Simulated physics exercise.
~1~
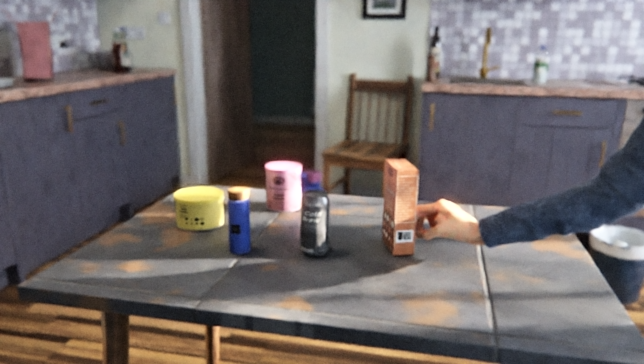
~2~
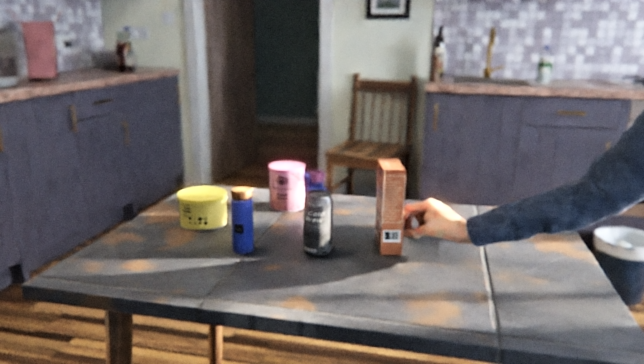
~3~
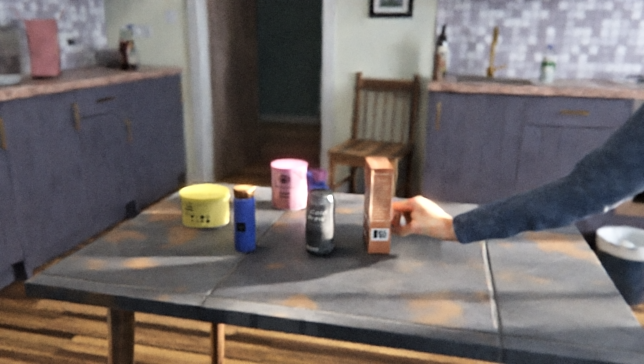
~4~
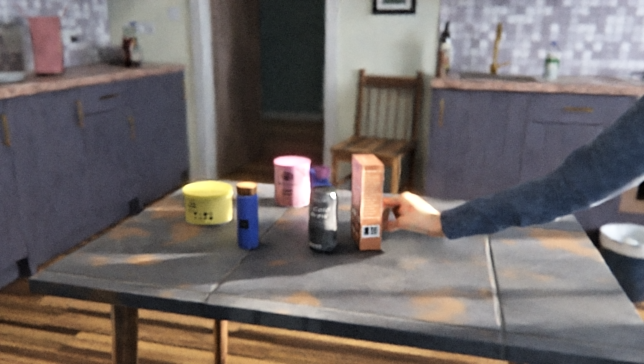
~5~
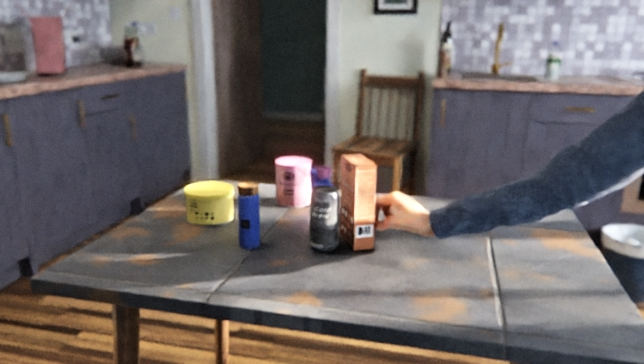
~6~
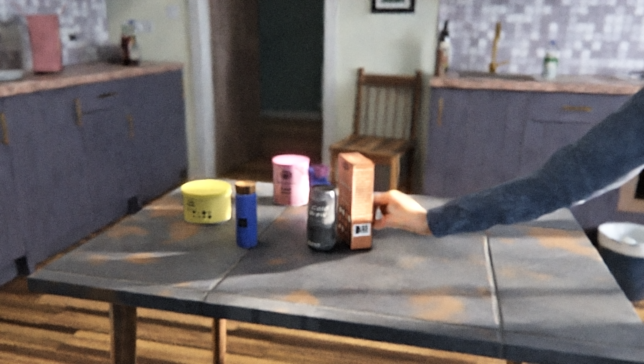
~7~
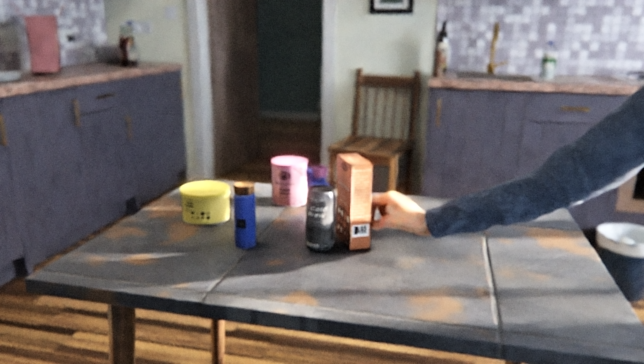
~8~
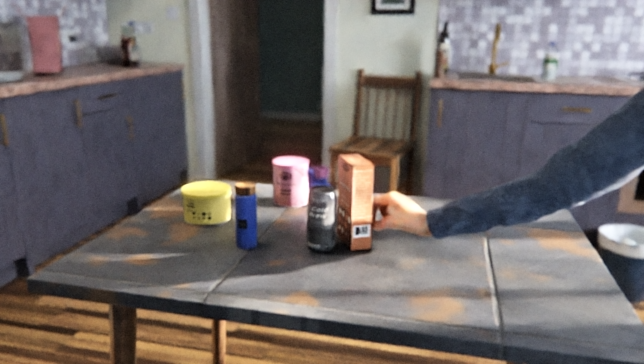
A hand in a dark blue sleeve reaches in from the right over a dark, worn table in a kitchen, seen from slightly above by a gently swaying camera. A yellow tub and a blue shaker stand on the left, a pink tin sits farther back near the middle, a grey can stands in front of it, and a tall orange packet is at the fingertips. The hand pushes the packet slowly left across the tabletop toward the grey can. The packet slides on its base without tipping. The push then stops, leaving it upright close beside the can, with the hand still at its side and the other items in their places.
